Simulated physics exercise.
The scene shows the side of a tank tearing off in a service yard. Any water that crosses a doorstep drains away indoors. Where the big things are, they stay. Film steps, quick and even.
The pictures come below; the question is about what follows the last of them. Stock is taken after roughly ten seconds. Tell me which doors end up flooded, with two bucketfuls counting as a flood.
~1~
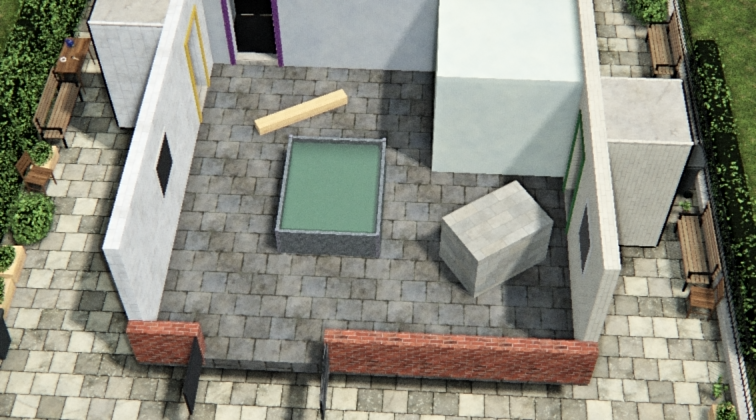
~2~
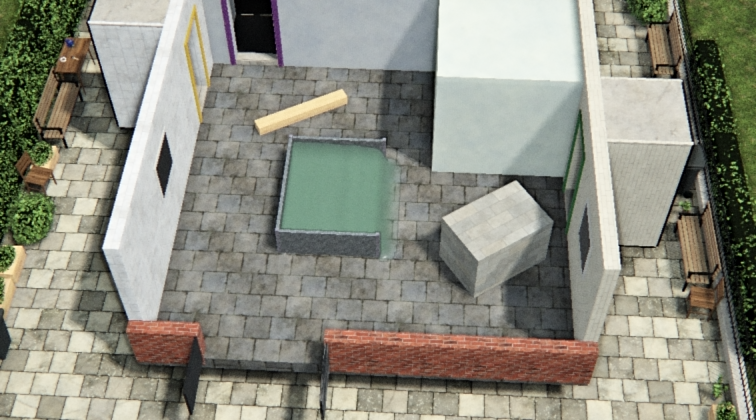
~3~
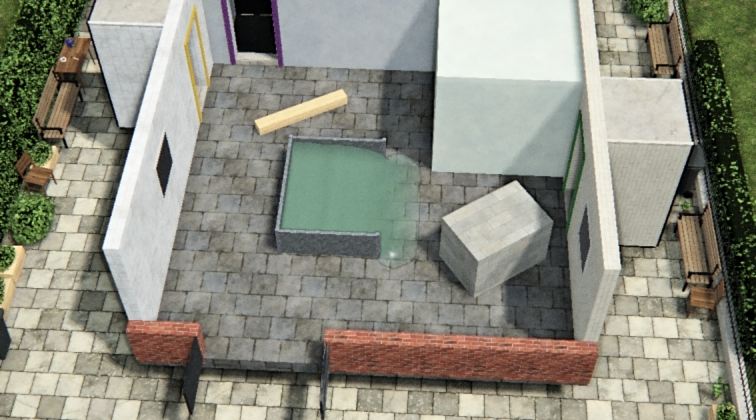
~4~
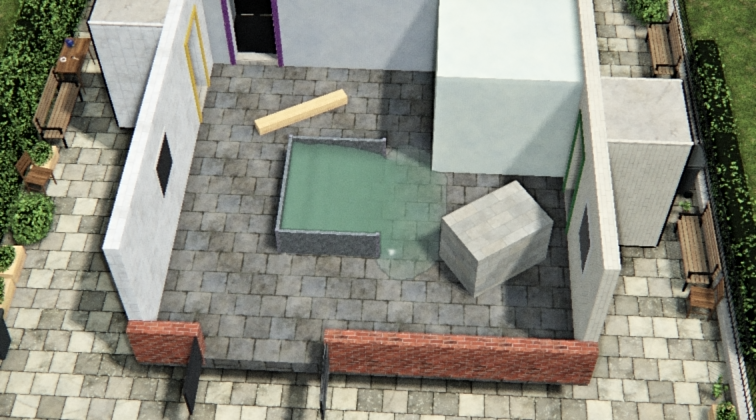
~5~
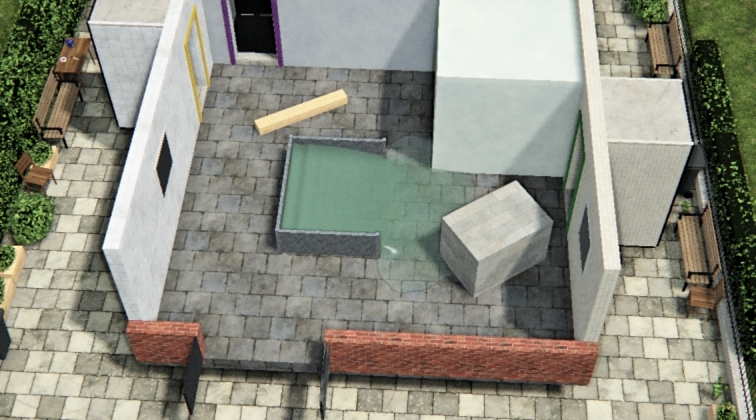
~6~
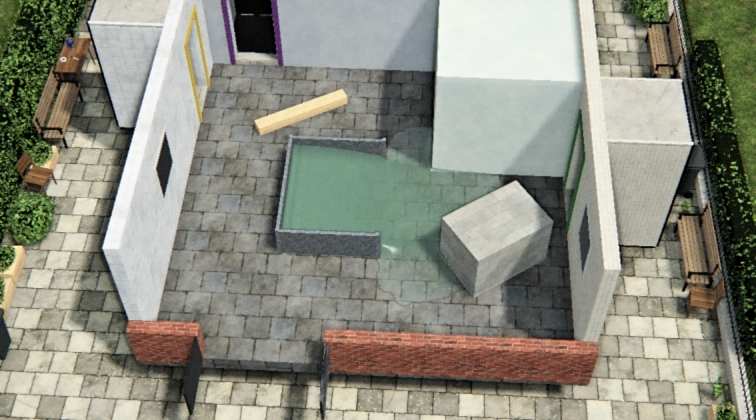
Here is how it goes: The purple door escapes flooding; the yellow door escapes flooding; the green door ends up flooded.
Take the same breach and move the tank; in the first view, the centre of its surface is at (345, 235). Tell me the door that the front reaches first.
That would be the green-painted one.
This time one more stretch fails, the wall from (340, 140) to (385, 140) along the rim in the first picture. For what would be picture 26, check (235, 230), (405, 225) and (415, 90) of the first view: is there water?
Point by point: Unwetted; unwetted; soaked.
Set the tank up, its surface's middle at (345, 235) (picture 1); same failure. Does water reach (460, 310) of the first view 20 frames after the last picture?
At that place: Awash.
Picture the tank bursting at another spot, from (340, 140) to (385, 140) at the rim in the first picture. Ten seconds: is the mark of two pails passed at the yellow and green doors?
As it plays out, the yellow door rises above and the green door remains below.
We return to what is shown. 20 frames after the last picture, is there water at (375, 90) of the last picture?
Outcome at that point: Inundated.
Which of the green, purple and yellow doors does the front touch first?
It's the one in green.
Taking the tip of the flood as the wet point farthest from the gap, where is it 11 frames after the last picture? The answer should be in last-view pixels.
The front's farthest point is close to (561, 363).
A moment on, water covers 20 % of the floor; the purple door not reached, the yellow door not reached, the green door under two buckets in.
Next, water covers 30 % of the floor; the purple door not reached, the yellow door not reached, the green door far over two buckets in.
Then, water covers 45 % of the floor; the purple door not reached, the yellow door not reached, the green door far over two buckets in.
Later, water covers 65 % of the floor; the purple door wet at the sill, nothing in, the yellow door wet at the sill, nothing in, the green door far over two buckets in.
In the end, water covers 95 % of the floor; the purple door wet at the sill, nothing in, the yellow door wet at the sill, nothing in, the green door far over two buckets in.
